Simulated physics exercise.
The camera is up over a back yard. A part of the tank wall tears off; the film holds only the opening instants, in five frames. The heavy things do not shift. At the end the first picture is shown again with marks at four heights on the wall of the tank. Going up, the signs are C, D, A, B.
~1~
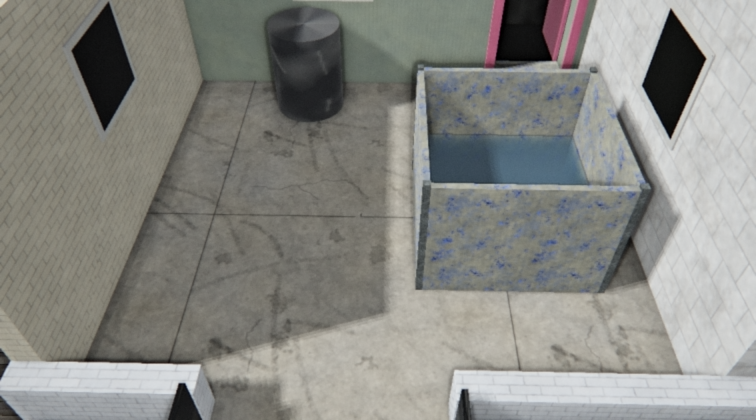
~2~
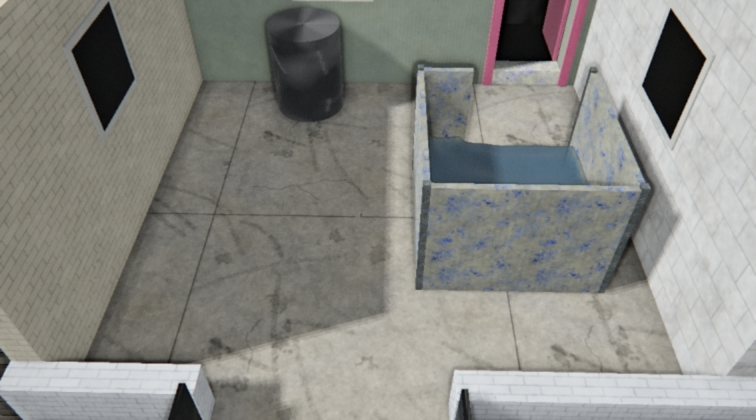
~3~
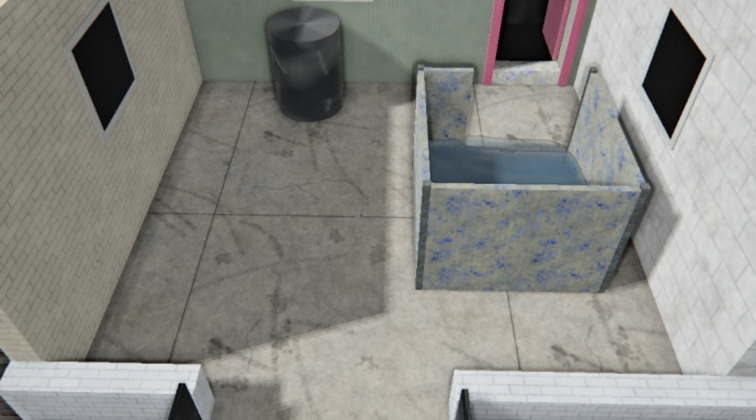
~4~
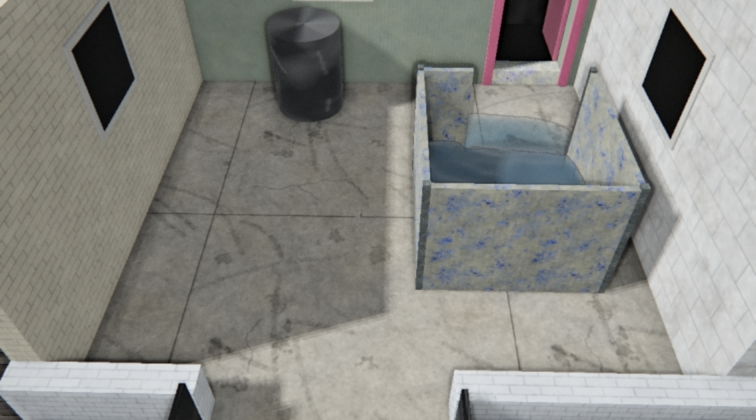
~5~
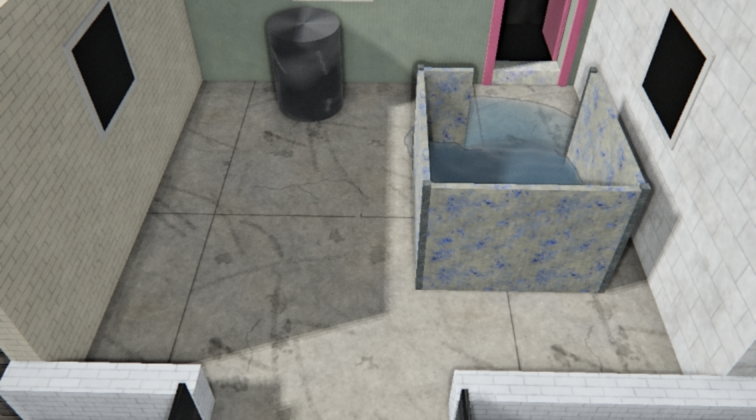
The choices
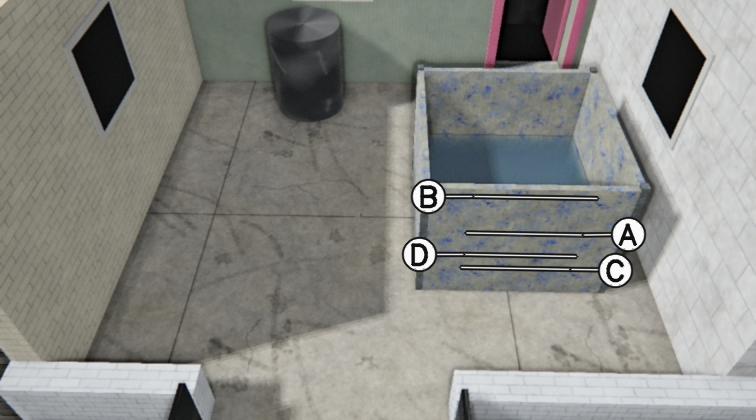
The back wall of a blue-speckled tank of water disappeared, and the water slumped toward the opening and spread onto the concrete near the pink doorway, while the dark barrel stayed still.
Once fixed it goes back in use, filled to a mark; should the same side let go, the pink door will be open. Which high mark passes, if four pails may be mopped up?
Use mark C.
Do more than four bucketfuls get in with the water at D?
Yes.
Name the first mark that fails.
Here it is mark D.
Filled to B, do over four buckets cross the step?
Yes, it does.
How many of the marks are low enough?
One of them.
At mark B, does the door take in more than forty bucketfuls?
Yes.
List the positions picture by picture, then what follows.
The first picture shows water in the tank at rest, its middle at (506, 185); foot of the pink doorway at (524, 85); open gate at (327, 364).
In the second picture, water covers 1 % of the ground, its front hidden from here.
In the third picture, water covers 4 % of the ground, its front hidden from here.
In the fourth picture, water covers 8 % of the ground, its front hidden from here.
In the fifth picture, water covers 13 % of the ground, its front hidden from here.
In white, A at (525, 233); B at (534, 197); C at (516, 268); D at (519, 255); from the bottom up C, D, A, B.
With A, dozens of bucketfuls pour in.
With B, dozens of bucketfuls pour in.
With C, a splash gets over, under a bucket.
With D, about 8 bucketfuls get in.
